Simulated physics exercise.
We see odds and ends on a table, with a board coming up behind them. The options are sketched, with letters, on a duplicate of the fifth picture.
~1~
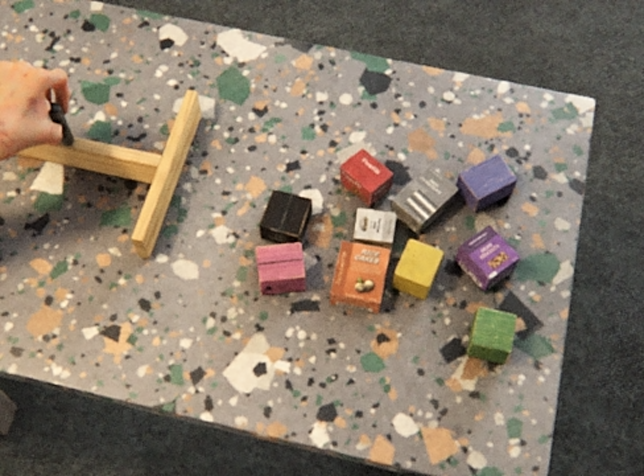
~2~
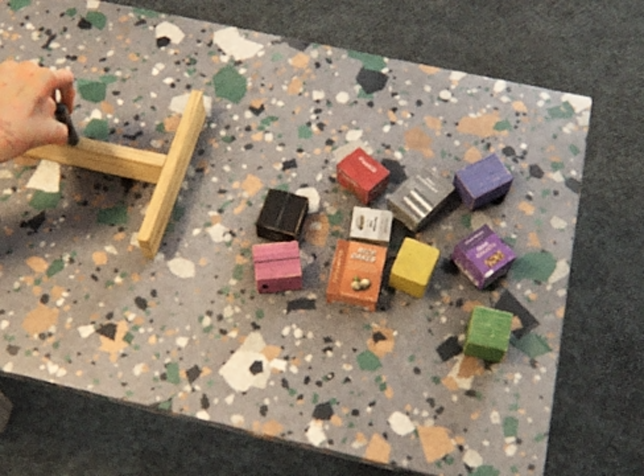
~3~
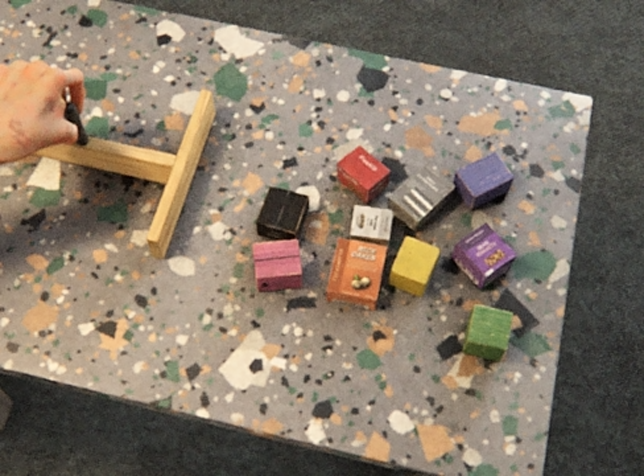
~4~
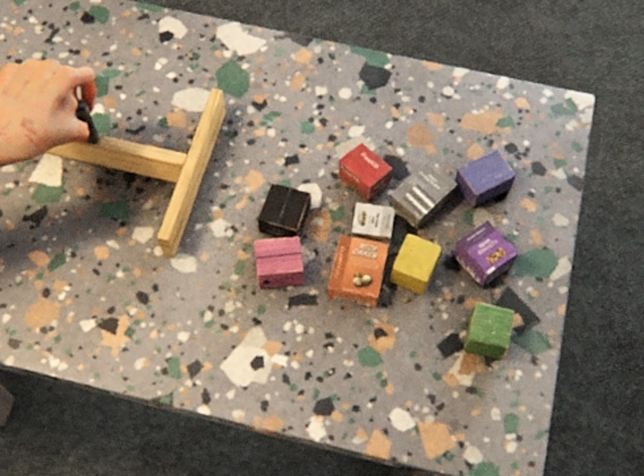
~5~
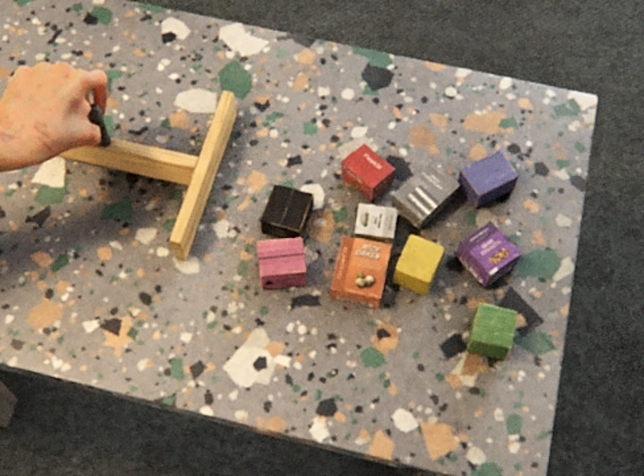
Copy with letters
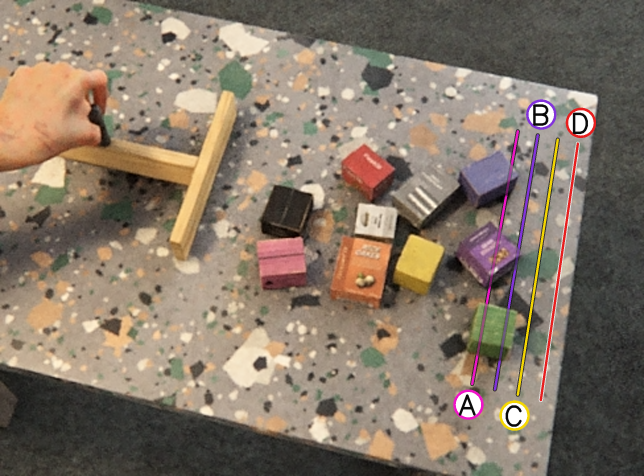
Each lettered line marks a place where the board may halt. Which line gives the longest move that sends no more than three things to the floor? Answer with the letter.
As far as mark A.
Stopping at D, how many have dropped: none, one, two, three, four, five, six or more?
Six or more.
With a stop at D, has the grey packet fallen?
Yes.
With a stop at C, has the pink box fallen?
By then, no.
On the marked copy, A at (497, 249); B at (518, 254); C at (539, 258); D at (561, 263).
Following A. Soon after the start, board (306, 186); pink box (313, 280); orange box (365, 272).
Later, board (414, 210); purple box (545, 249); green block (514, 343).
In the end, board (498, 229); purple box over the edge; yellow block over the edge; two fallen.
As for the rest, B drops five; C drops six; D drops nine.
